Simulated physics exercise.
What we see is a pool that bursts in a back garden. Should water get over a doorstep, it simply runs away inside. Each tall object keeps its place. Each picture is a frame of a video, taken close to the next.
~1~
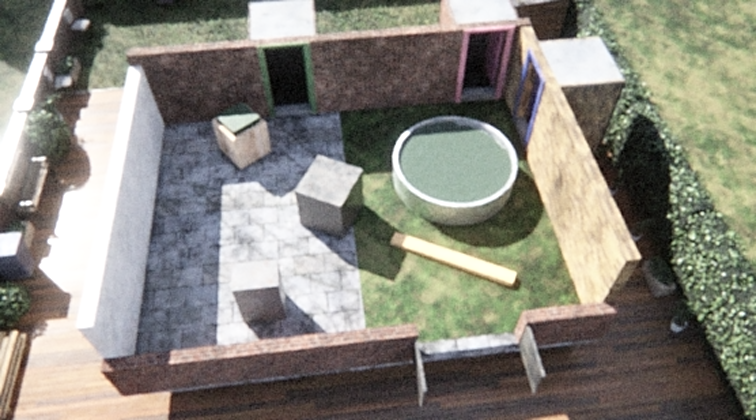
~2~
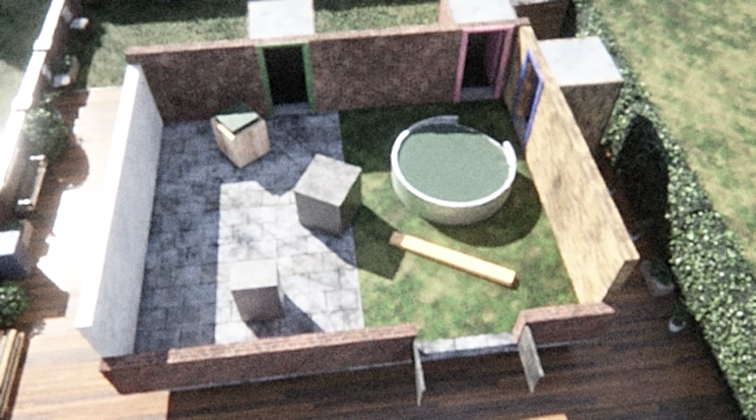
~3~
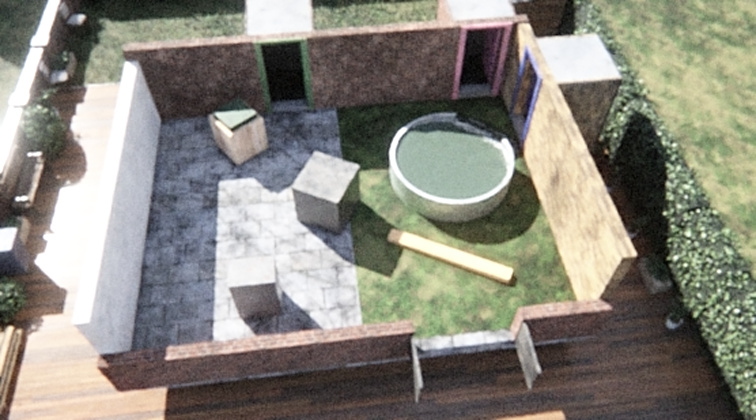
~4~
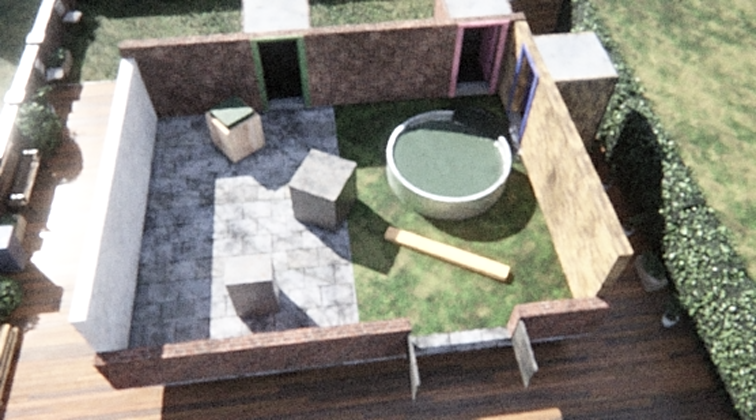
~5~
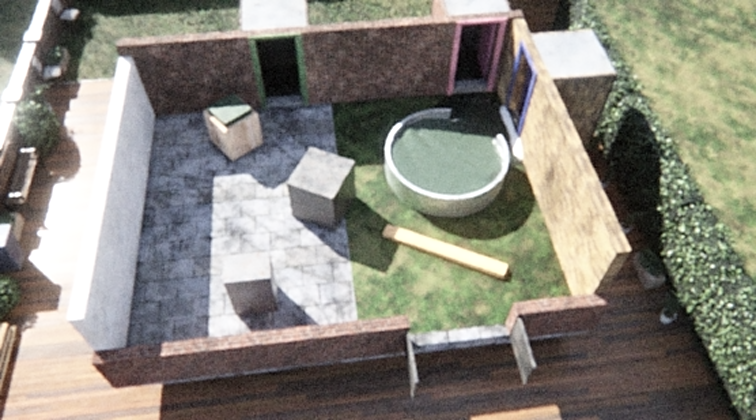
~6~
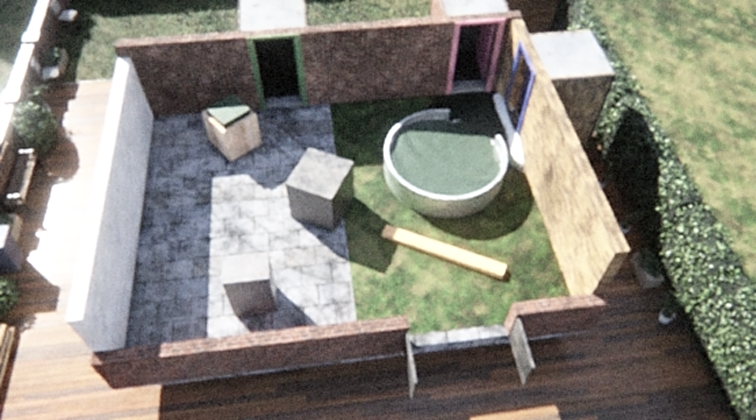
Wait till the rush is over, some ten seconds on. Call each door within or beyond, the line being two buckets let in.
Blue door - beyond; pink door - beyond; green door - within.
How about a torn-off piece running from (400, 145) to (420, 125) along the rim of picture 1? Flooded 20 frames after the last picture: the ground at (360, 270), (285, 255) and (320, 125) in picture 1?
First unwetted, second unwetted, third soaked.
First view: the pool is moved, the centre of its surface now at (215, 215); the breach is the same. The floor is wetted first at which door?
First: The green-painted one.
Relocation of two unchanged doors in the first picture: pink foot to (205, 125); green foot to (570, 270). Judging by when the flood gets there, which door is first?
The one in blue.
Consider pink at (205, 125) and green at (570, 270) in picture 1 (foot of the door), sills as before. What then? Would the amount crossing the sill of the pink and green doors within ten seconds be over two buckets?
As I see it, the pink one stays within limit while the green one stays within limit.
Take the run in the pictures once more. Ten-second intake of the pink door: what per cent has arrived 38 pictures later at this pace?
By my reckoning, 100 percent.
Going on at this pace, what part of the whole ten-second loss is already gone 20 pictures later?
Note - share reached: 85 %.
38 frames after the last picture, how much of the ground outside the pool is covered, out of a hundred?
Estimated share: About 45 %.
A moment on, water covers 10 % of the floor; the blue door over two buckets in, the pink door under two buckets in, the green door not reached.
Next, water covers 10 % of the floor; the blue door far over two buckets in, the pink door far over two buckets in, the green door not reached.
Then, water covers 20 % of the floor; the blue door far over two buckets in, the pink door far over two buckets in, the green door not reached.
Later, water covers 45 % of the floor; the blue door far over two buckets in, the pink door far over two buckets in, the green door wet at the sill, nothing in.
In the end, water covers 80 % of the floor; the blue door far over two buckets in, the pink door far over two buckets in, the green door wet at the sill, nothing in.
